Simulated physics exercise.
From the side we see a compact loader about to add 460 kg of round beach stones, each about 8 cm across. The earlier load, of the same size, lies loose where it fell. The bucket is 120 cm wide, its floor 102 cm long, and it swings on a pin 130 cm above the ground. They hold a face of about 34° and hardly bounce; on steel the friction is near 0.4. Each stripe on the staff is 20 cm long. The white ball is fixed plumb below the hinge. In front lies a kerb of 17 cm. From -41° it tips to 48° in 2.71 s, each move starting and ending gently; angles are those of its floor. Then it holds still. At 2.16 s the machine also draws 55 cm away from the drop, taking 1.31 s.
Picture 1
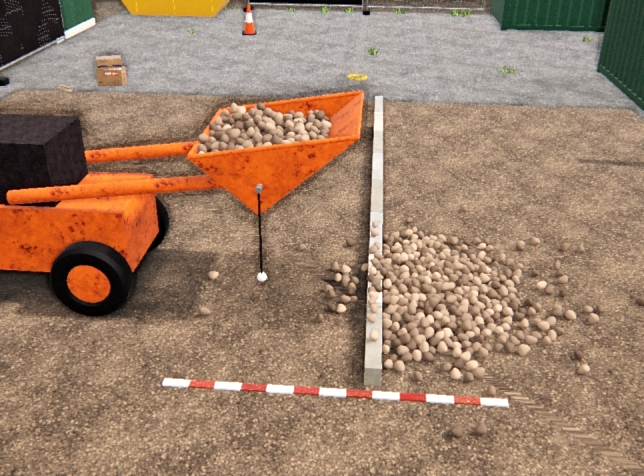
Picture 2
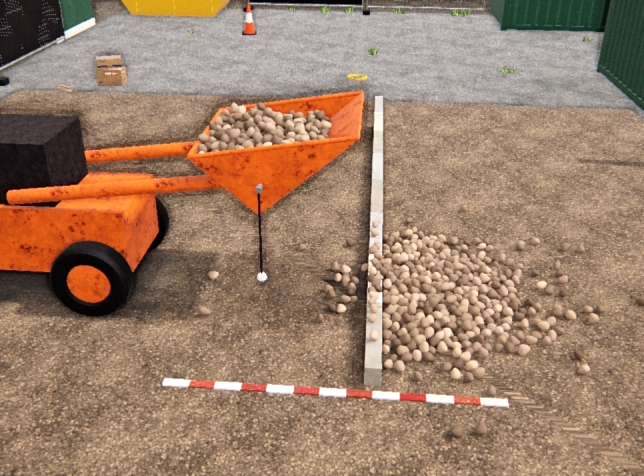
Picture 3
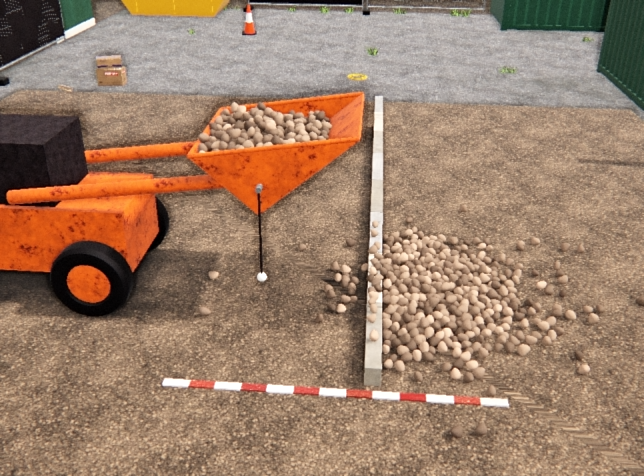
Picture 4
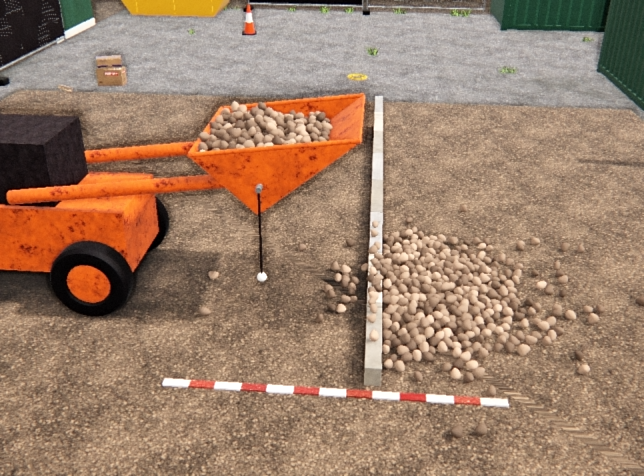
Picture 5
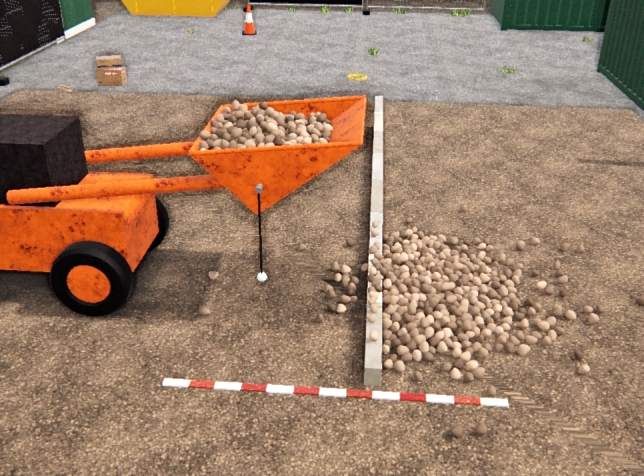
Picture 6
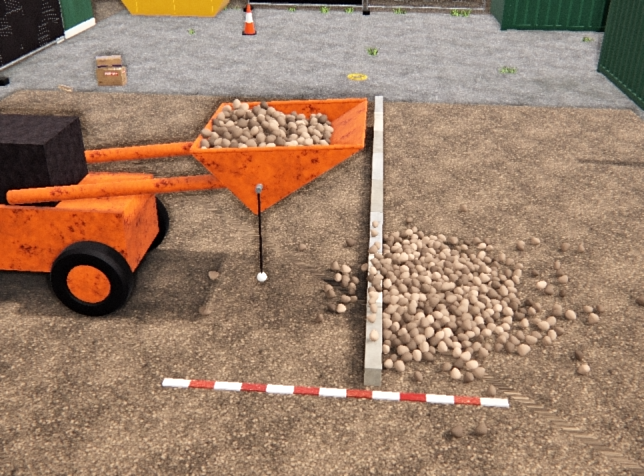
On bare ground, an orange loader very slightly tilts its stone-filled bucket beside a kerb.
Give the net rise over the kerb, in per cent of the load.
Roughly 32 per cent of a load more.
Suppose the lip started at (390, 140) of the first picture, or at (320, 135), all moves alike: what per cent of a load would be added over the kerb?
Near 70 per cent from the first place, 5 from the second.
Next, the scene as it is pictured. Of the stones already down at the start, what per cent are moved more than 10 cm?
Roughly 5 per cent of them.
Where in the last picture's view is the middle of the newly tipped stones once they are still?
Near (356, 282).
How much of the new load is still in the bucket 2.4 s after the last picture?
Roughly 0 per cent is still inside.
Then, 1.6 s after the last picture the floor is at 34°; in per cent of one load, 75 in the bucket, 28 on this side of the kerb, 98 over the kerb; the foremost stones are at (585, 283).
Then, 2.4 s after the last picture the floor is at 48°; in per cent of one load, 0 in the bucket, 75 on this side of the kerb, 126 over the kerb; the foremost stones are at (585, 283).
Then, 3.5 s after the last picture the floor is at 48°; in per cent of one load, 0 in the bucket, 75 on this side of the kerb, 126 over the kerb; the foremost stones are at (585, 283).
Then, 6.2 s after the last picture the floor is at 48°; in per cent of one load, 0 in the bucket, 75 on this side of the kerb, 126 over the kerb; the foremost stones are at (585, 283). Net gain over the kerb, 32.
